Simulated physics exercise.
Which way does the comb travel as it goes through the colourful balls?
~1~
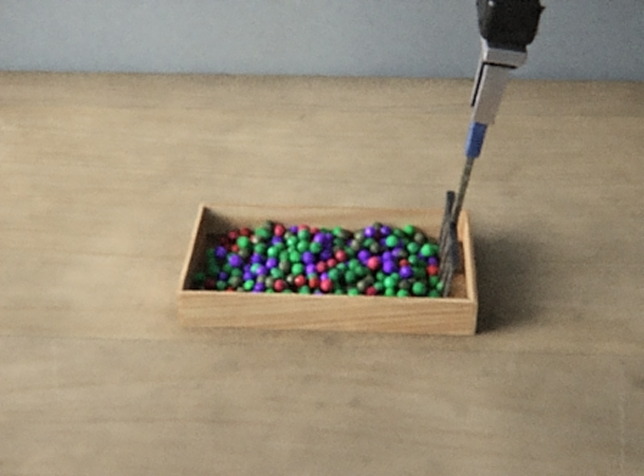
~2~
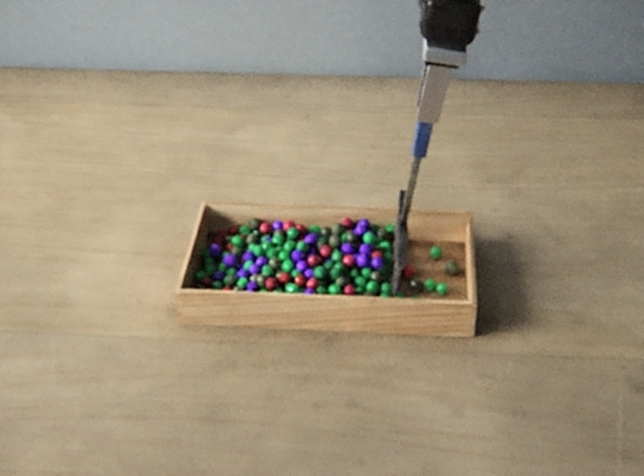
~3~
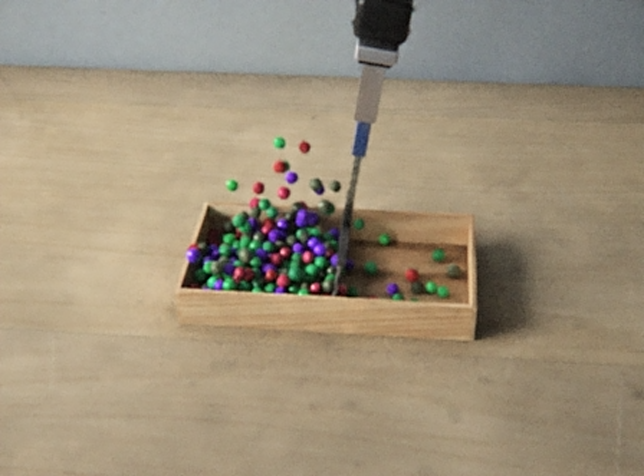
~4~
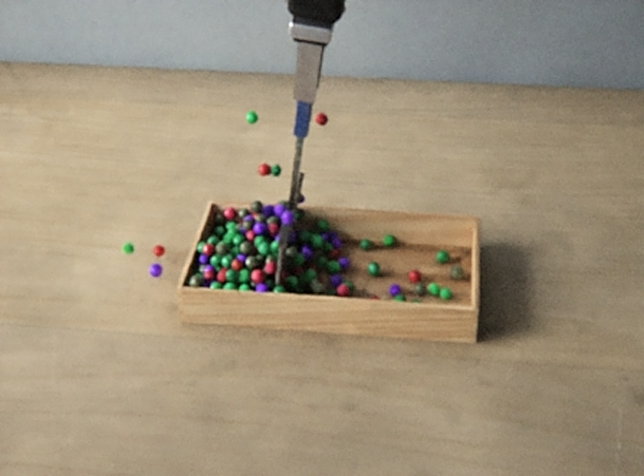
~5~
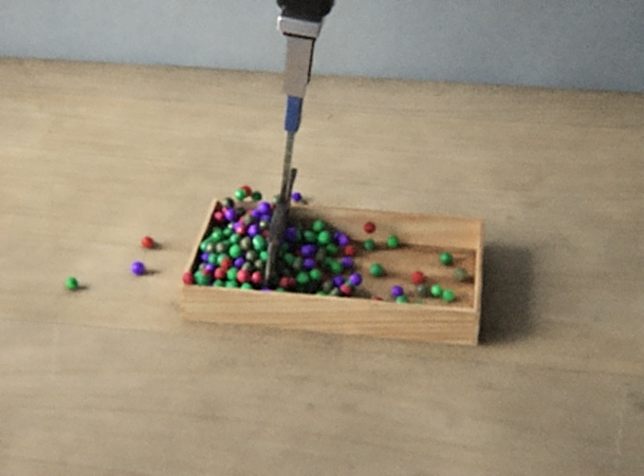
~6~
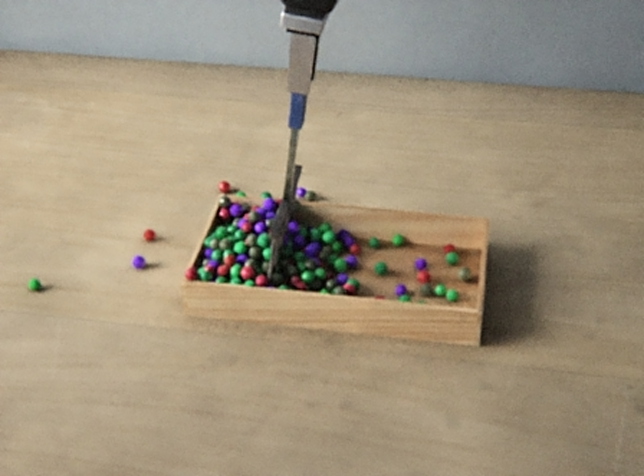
The comb travels to the left, from the right end of the tray towards the left end.
